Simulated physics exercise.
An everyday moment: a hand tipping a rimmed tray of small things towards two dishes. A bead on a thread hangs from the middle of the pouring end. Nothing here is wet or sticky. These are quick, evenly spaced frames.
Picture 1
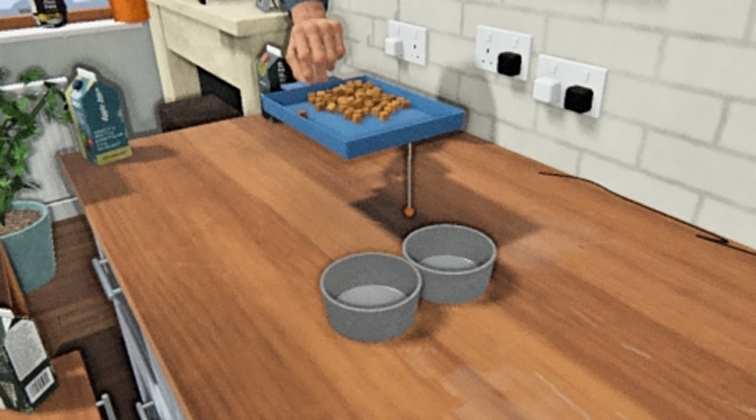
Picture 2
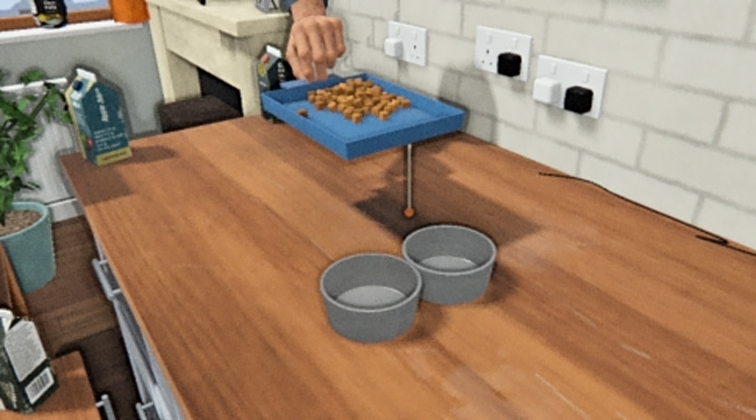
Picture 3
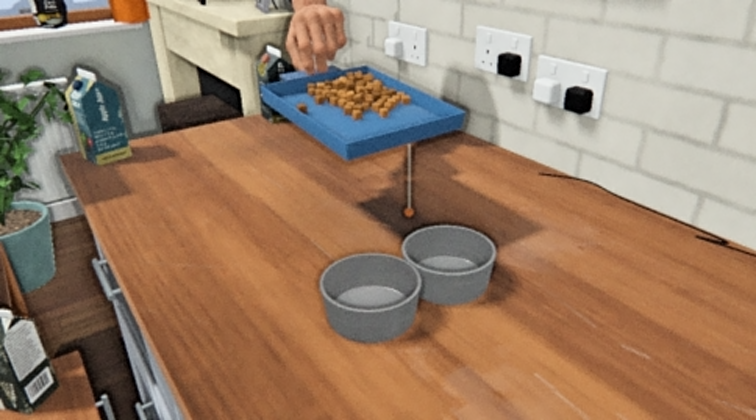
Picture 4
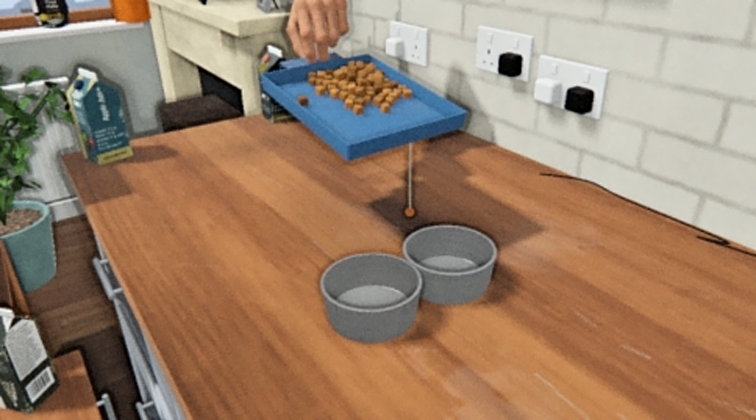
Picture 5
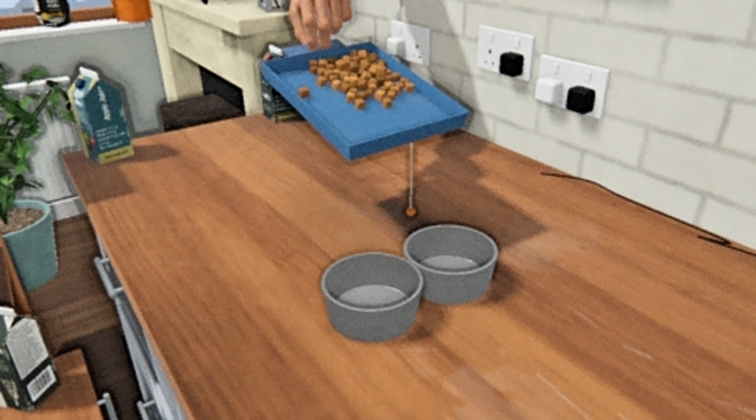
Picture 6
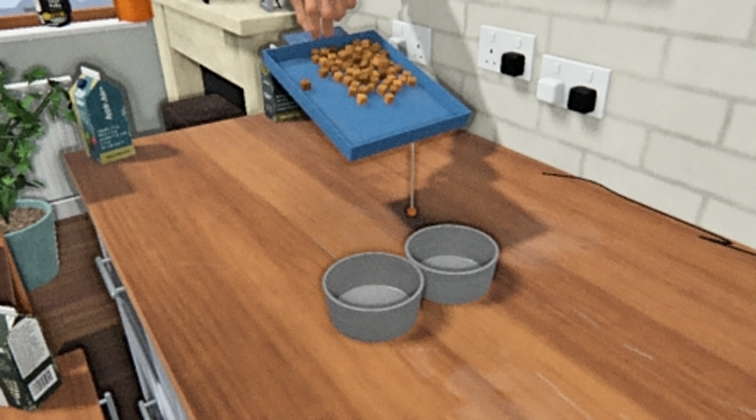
A hand at the far edge of a blue rimmed tray holding brown cubes starts with it nearly flat above a wooden counter. The hand lifts that far edge gradually, tilting the tray toward two empty grey dishes, until the slope is clear, while the cubes stay bunched near the raised end.
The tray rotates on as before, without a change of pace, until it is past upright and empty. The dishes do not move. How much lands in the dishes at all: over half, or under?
In the dishes lies more than half of it.
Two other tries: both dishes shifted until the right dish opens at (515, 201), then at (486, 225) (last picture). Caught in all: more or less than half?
In turn: Below a half; above a half.
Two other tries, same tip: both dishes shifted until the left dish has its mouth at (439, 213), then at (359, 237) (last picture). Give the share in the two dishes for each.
First some 0, then 10 per cent.
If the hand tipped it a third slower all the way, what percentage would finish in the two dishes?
It comes to 80 per cent or so.
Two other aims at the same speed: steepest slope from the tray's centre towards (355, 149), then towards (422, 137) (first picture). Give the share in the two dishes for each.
Near 30 % and 40 %.
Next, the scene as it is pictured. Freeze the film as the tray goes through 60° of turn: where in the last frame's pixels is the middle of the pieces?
At about (410, 119).
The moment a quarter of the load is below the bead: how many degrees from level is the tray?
Around 110° of tilt.
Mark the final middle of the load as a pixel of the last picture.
Close to (443, 274).
Shortly afterwards, tray tipped steeply; all but a few on the tray; a little in the air.
Next, tray tipped right over; the bulk on the tray; a little in the left dish; a little in the right dish; only a few outside both; a little in the air.
Some moments later, tray tipped past a quarter turn; near a quarter in the left dish; near two thirds in the right dish; near a quarter outside both; only a few in the air.
In the end, tray tipped past a quarter turn; near a quarter in the left dish; near two thirds in the right dish; near a quarter outside both.
